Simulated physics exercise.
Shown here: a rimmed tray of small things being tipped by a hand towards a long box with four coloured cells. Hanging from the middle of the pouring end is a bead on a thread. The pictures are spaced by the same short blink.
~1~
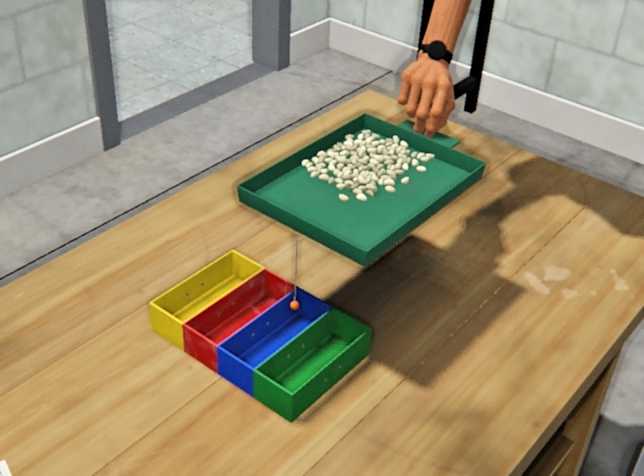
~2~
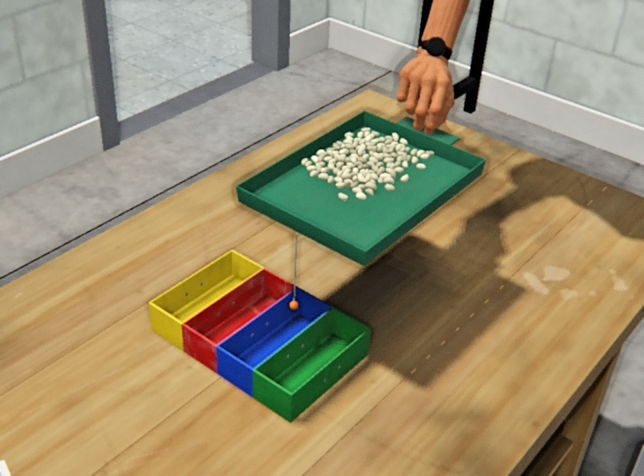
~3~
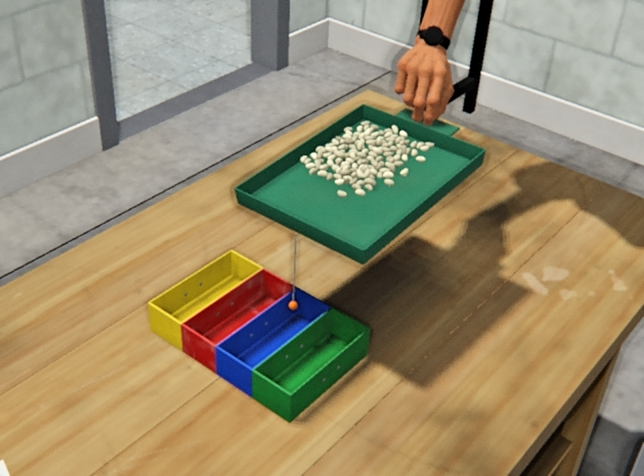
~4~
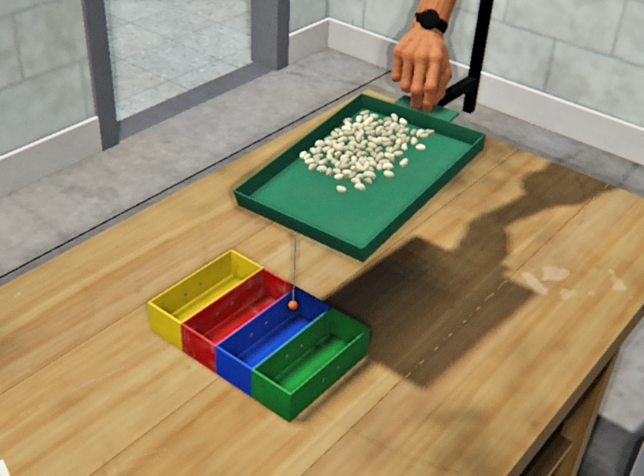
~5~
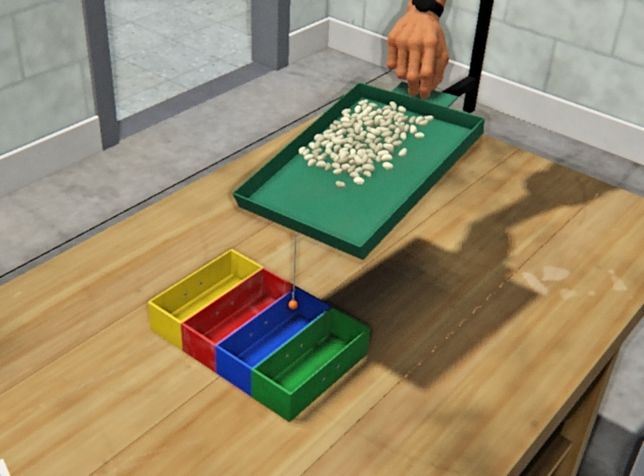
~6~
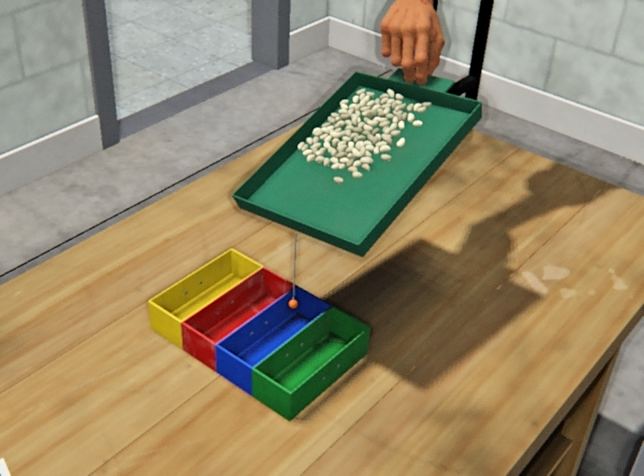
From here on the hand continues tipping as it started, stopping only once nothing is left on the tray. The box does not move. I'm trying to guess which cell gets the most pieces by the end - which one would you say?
I would say the red one.
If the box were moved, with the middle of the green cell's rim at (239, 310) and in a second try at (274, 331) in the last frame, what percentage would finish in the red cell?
The first try gives 0 per cent, the second 40 per cent.
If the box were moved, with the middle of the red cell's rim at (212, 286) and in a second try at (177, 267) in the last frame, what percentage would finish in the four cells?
First about 100, then 100 per cent.
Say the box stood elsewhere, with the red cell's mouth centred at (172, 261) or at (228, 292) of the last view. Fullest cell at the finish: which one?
Try 1 - green. Try 2 - the cell in red.
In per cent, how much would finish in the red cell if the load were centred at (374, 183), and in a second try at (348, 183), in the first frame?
Estimate: 50 % first, 50 % second.
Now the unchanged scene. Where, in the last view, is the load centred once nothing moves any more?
Somewhere close to (232, 323) in the last picture.
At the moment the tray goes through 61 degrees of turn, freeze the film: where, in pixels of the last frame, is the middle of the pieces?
Near the pixel (273, 187).
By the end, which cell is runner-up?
Next in line is that yellow cell.
Just after the last frame, tray tipped steeply; almost all on the tray; just a few falling or outside the box.
A moment on, tray tipped right over; roughly two thirds on the tray; roughly a quarter in the red cell; about a tenth in the yellow cell; just a few in the blue cell; about a tenth falling or outside the box.
Further on, tray tipped past a quarter turn; just a few on the tray; roughly two thirds in the red cell; roughly a quarter in the yellow cell; about a tenth in the blue cell; just a few falling or outside the box.
When it is over, tray tipped past a quarter turn; roughly two thirds in the red cell; roughly a quarter in the yellow cell; about a tenth in the blue cell; not one in the green cell; just a few outside the box.
